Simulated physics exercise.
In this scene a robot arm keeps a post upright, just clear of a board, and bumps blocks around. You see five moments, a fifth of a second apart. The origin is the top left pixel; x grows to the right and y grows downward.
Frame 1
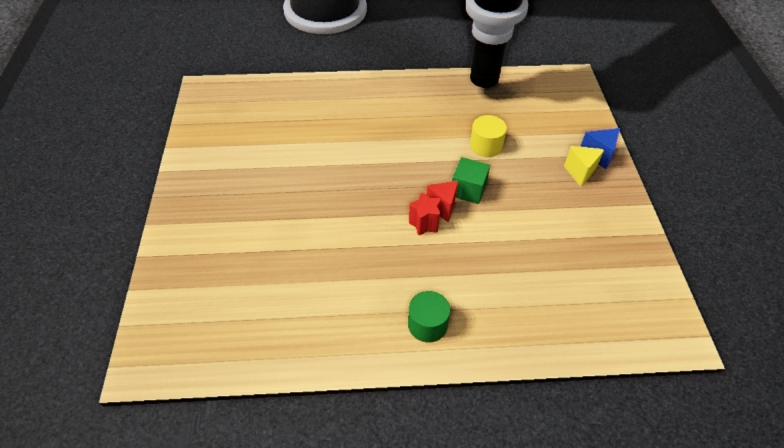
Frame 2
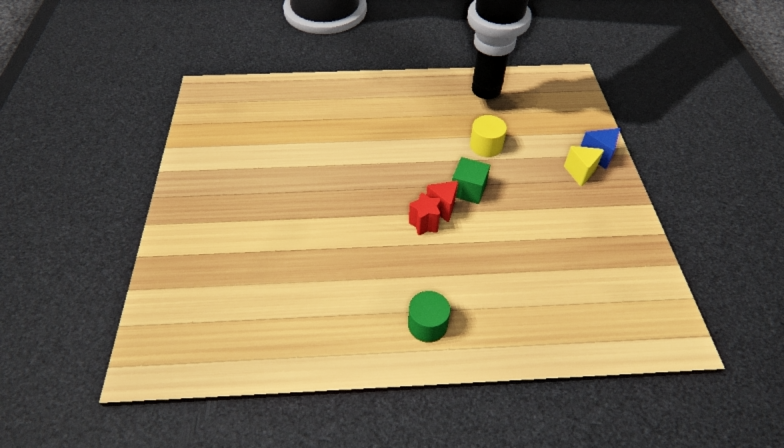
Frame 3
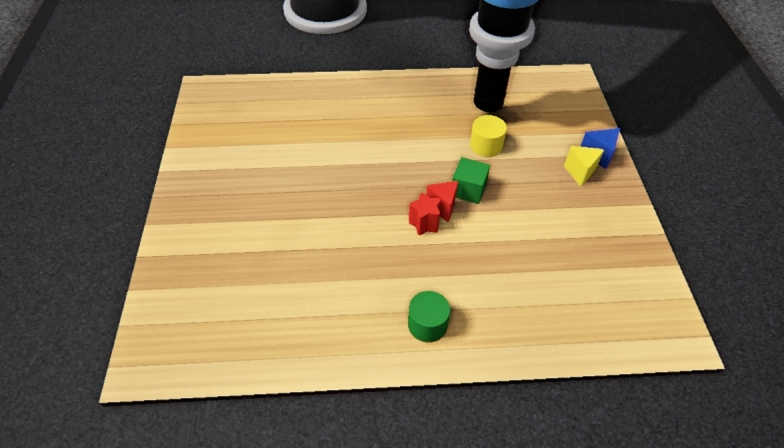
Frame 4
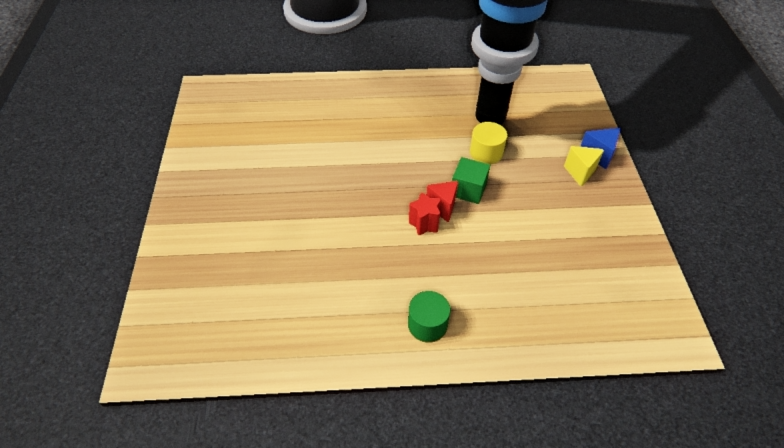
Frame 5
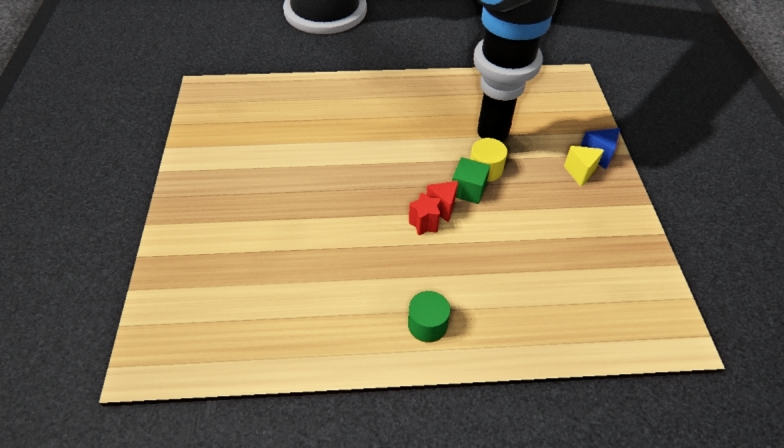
A black robotic arm moves forward over a wooden board and pushes a yellow cylinder slightly.
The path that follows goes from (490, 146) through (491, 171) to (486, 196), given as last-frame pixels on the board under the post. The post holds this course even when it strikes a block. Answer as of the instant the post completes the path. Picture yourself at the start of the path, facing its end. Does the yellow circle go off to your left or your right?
My prediction: Leftwards.
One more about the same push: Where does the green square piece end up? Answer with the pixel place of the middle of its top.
In the picture, it is at (458, 191).
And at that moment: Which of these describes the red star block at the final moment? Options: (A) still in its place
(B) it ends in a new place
(B)
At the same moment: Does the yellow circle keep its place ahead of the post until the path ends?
Short answer: Yes.
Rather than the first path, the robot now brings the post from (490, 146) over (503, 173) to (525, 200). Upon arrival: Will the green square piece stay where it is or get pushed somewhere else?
By the last moment, the green square piece will have left its place.
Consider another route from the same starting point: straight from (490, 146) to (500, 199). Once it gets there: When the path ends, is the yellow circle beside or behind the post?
The answer is no.
The first path, step by step. Halfway along, post (494, 158); red star block (422, 209); red three-sided block (436, 193), turned 15° anticlockwise; green square piece (462, 186), turned 70° clockwise; yellow circle (495, 177).
At the end, post (489, 183); red star block (417, 211); red three-sided block (431, 195); green square piece (458, 191), turned 75° clockwise; yellow circle (498, 204).
